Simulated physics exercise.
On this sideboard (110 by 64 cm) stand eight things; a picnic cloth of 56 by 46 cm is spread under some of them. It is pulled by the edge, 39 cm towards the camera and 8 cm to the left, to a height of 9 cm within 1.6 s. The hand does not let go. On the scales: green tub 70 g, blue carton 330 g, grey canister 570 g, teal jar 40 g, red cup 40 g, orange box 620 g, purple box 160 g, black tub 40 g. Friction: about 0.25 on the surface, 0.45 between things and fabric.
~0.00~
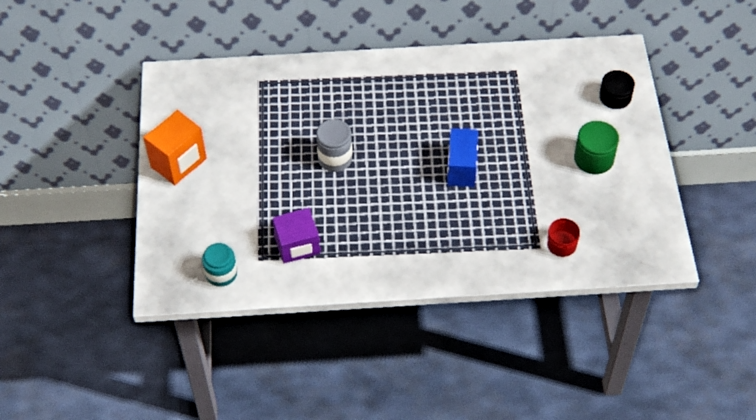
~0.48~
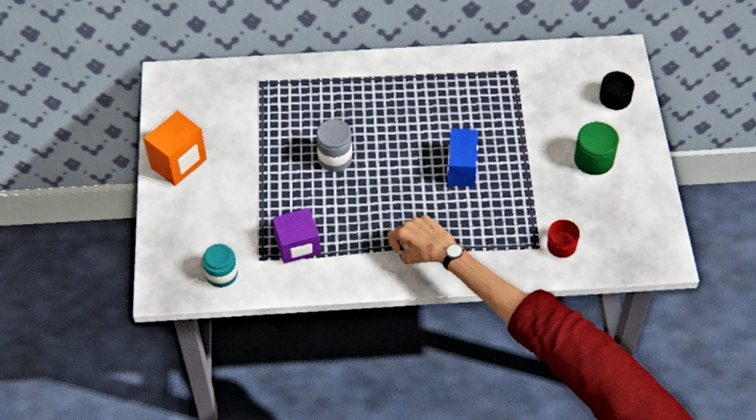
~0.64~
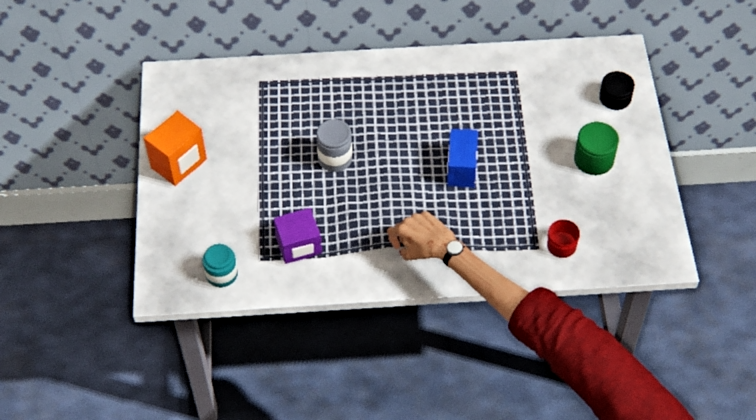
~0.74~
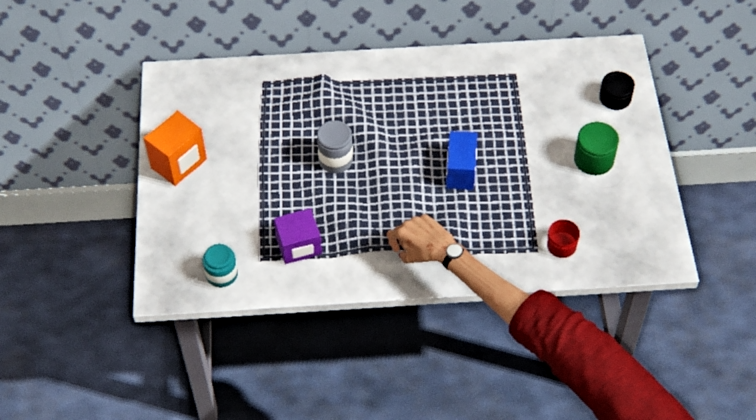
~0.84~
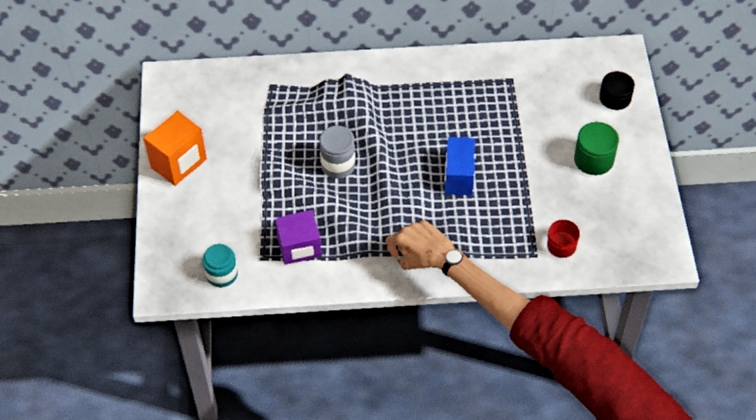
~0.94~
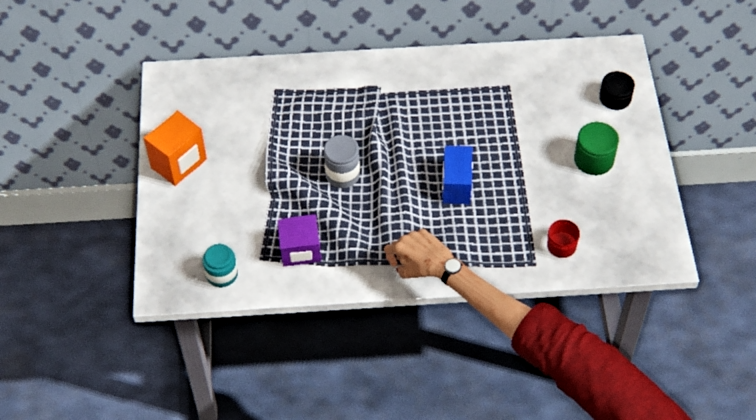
A white-topped sideboard stands against a patterned wall above a blue floor, seen from above by a camera that stays still. A grey canister, a blue carton and a purple box sit on a dark checked cloth, with an orange box and teal jar to the left and black and green tubs and a red cup to the right. A red-sleeved arm wearing a watch reaches in and grips the cloth's near edge, wrinkling it and drawing it slightly forward with the things on it.
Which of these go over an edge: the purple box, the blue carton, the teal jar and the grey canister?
The purple box drops off, the blue carton drops off, the teal jar keeps to the top, the grey canister goes over the edge.
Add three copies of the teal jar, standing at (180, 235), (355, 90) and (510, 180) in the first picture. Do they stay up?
In that order: Stays up, falls off, drops off.
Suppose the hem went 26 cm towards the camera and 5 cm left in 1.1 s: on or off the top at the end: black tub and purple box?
Then: Black tub stays up, purple box drops off.
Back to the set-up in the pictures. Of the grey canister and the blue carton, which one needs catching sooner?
The blue one.
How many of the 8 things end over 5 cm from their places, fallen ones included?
3 of them.
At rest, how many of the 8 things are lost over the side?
That makes 3.
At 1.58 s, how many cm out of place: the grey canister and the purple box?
About: Grey canister 30 cm, purple box off the top.
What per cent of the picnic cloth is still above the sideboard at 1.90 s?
Some 35 per cent of it.
After 1.3 s, 95 % of the picnic cloth is still over the top; grey canister 15 cm off its start, blue carton 15 cm off its start, purple box 10 cm off its start.
After 1.6 s, 65 % of the picnic cloth is still over the top; grey canister 29 cm off its start, blue carton 28 cm off its start, purple box over the edge.
After 1.9 s, 35 % of the picnic cloth is still over the top; grey canister on its side, 50 cm off its start at (359, 377), blue carton over the edge, purple box over the edge.
After 2.2 s, 0 % of the picnic cloth is still over the top; grey canister over the edge, blue carton over the edge, purple box over the edge.
After 3.8 s, 0 % of the picnic cloth is still over the top; grey canister over the edge, blue carton over the edge, purple box over the edge, teal jar 0 cm off its start at (218, 255).
